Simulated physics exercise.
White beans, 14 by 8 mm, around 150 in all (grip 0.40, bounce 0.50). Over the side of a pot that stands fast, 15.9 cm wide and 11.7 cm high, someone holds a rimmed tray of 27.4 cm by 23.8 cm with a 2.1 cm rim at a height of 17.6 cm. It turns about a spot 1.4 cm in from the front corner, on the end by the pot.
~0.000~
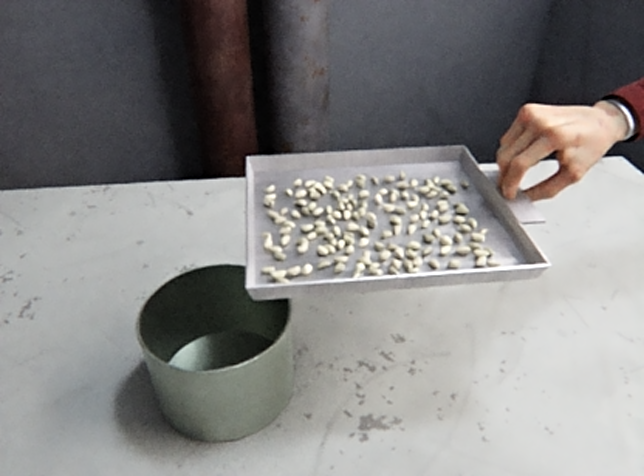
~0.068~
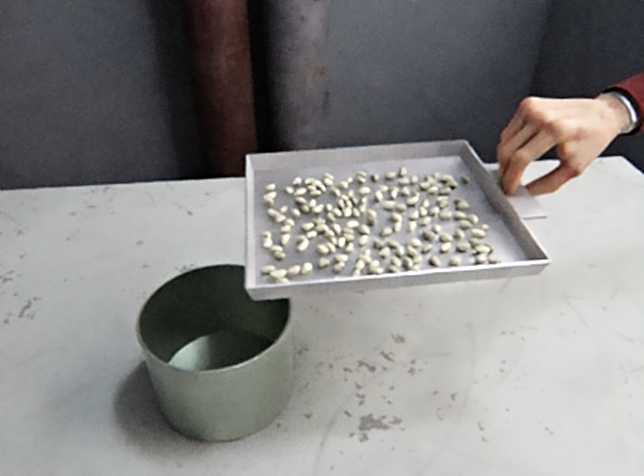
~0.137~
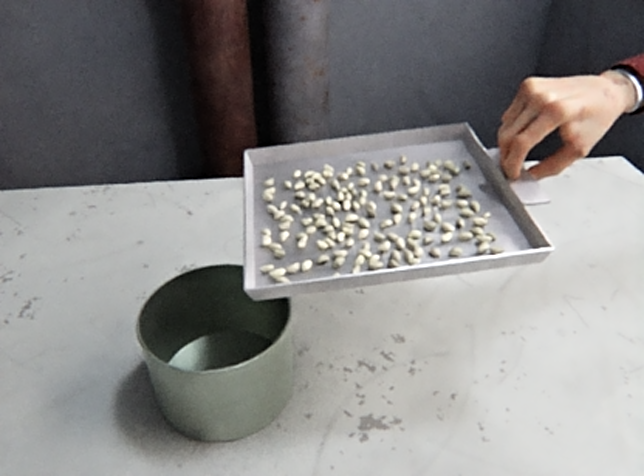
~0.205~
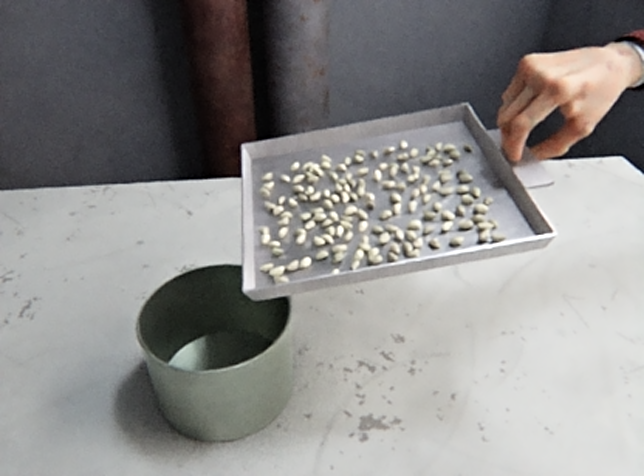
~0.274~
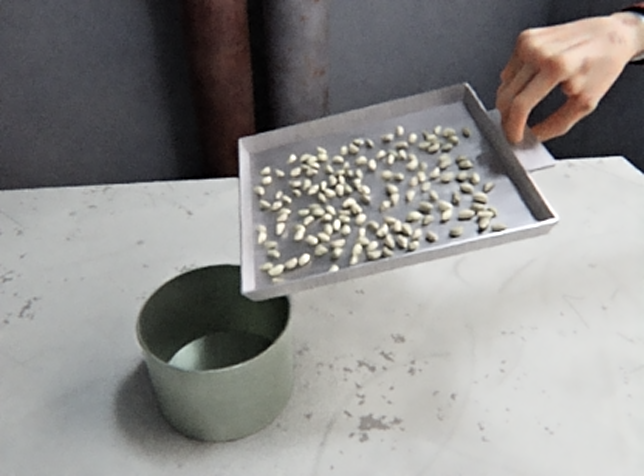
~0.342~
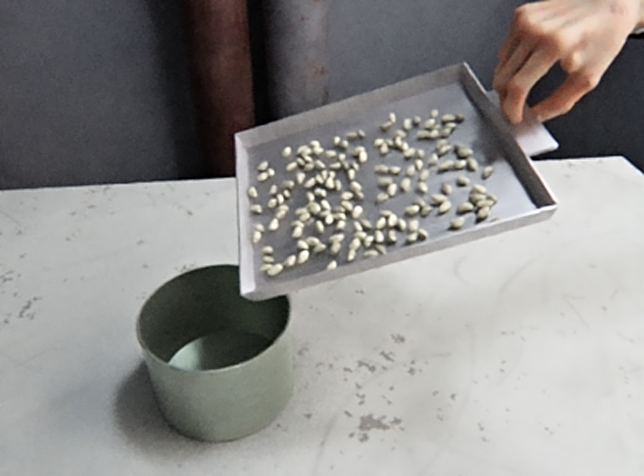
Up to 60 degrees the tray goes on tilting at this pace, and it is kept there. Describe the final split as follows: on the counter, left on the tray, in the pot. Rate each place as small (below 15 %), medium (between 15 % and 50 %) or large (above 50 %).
Counter - small; tray - large; pot - medium.
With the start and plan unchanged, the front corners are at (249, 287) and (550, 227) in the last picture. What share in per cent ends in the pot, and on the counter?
In the pot: 5 per cent; on the counter: 10 per cent.
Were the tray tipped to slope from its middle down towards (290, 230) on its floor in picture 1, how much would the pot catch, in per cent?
About 20 per cent.
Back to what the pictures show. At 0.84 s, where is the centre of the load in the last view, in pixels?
Near (255, 232).
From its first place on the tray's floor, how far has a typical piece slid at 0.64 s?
Displacement on the tray: Roughly 7 cm.
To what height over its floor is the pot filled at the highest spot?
Height: Approx. 1.0 cm.
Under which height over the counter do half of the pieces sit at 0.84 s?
Roughly 22 centimetres, give or take.
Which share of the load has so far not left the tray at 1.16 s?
About 85% of the load.
After 0.64 s, tilt 39 degrees; the tray holds 100 %, the pot 0 %.
After 0.84 s, tilt 53 degrees; the tray holds 100 %, the pot 0 %.
After 1.16 s, tilt 60 degrees; the tray holds 85 %, the pot 10 %.
By 2.8 s all is still; counter 5 %, tray 70 %, pot 20 %.
